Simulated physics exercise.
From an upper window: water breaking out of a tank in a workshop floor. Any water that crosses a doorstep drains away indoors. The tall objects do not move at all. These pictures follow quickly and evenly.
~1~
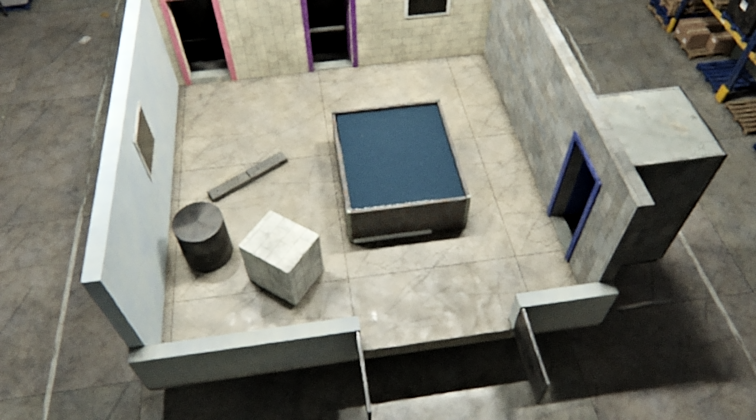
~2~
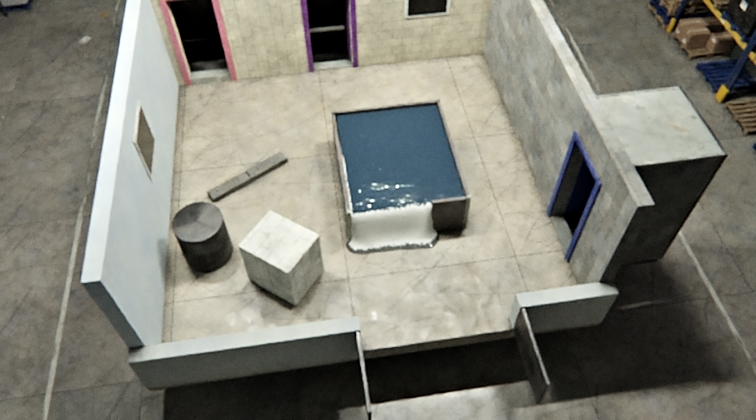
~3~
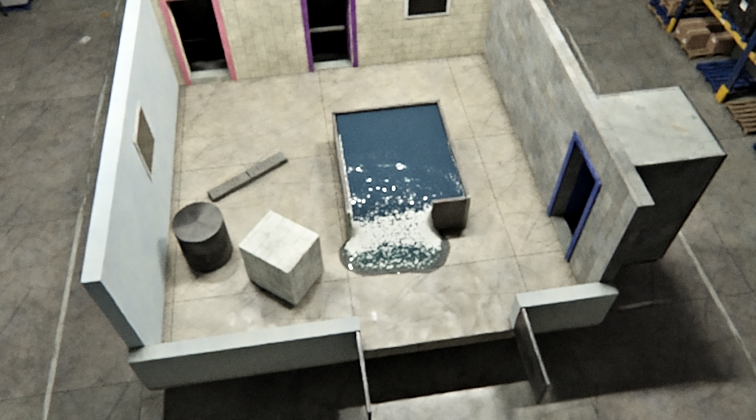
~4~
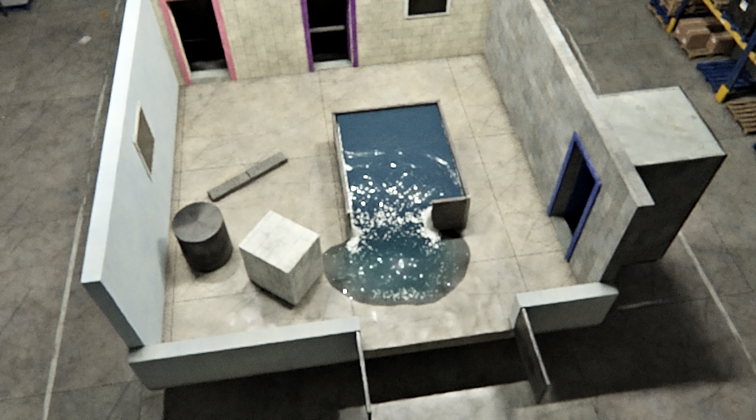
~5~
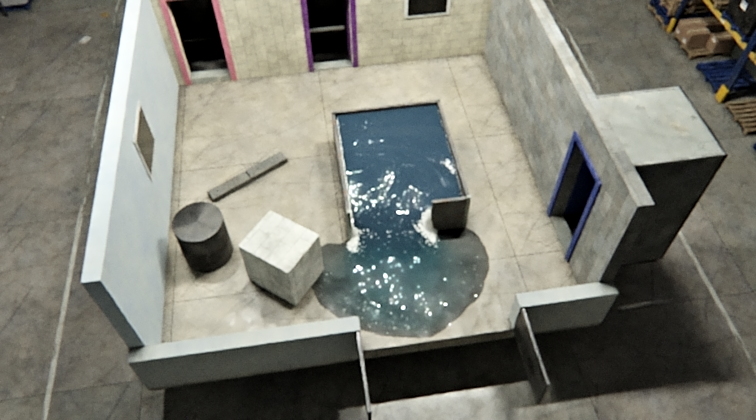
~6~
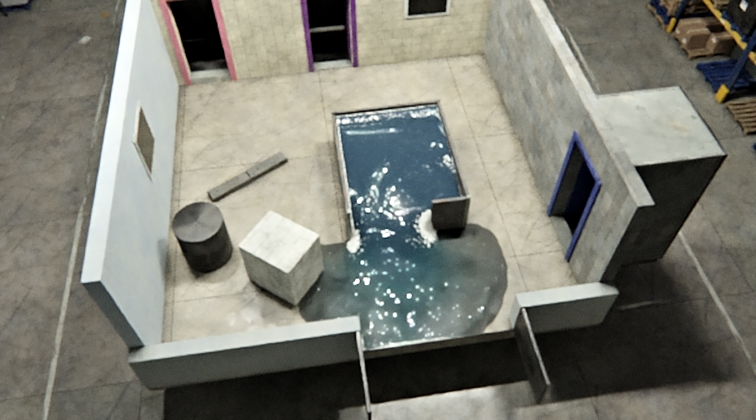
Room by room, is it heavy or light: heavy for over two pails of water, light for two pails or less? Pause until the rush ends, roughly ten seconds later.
The pink door will keep to two buckets; the purple door will keep to two buckets; the blue door will keep to two buckets.
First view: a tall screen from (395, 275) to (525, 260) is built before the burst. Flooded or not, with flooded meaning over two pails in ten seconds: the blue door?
Taking them one at a time, blue tops the limit.
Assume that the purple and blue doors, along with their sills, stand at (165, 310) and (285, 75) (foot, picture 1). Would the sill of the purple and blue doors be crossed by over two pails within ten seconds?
The purple one overflows, and the blue one falls short.
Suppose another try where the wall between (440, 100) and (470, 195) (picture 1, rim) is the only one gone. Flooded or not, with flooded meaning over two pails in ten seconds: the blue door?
Result for the blue door: It ends up above.
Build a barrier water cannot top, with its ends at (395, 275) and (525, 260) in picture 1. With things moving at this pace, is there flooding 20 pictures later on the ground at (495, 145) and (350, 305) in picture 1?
First spot submerged, second spot submerged.
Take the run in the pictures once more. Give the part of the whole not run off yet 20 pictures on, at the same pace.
Roughly 62 parts in every hundred.
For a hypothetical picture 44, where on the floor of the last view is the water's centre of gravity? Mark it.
Around pixel (334, 227) of the last picture.
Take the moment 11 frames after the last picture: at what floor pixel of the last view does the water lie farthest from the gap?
I would point to (161, 366).
A moment on, water covers 20 % of the floor; the pink door not reached, the purple door not reached, the blue door not reached.
Next, water covers 25 % of the floor; the pink door not reached, the purple door not reached, the blue door wet at the sill, nothing in.
Then, water covers 30 % of the floor; the pink door not reached, the purple door not reached, the blue door wet at the sill, nothing in.
Later, water covers 50 % of the floor; the pink door wet at the sill, nothing in, the purple door not reached, the blue door wet at the sill, nothing in.
In the end, water covers 70 % of the floor; the pink door wet at the sill, nothing in, the purple door wet at the sill, nothing in, the blue door wet at the sill, nothing in.
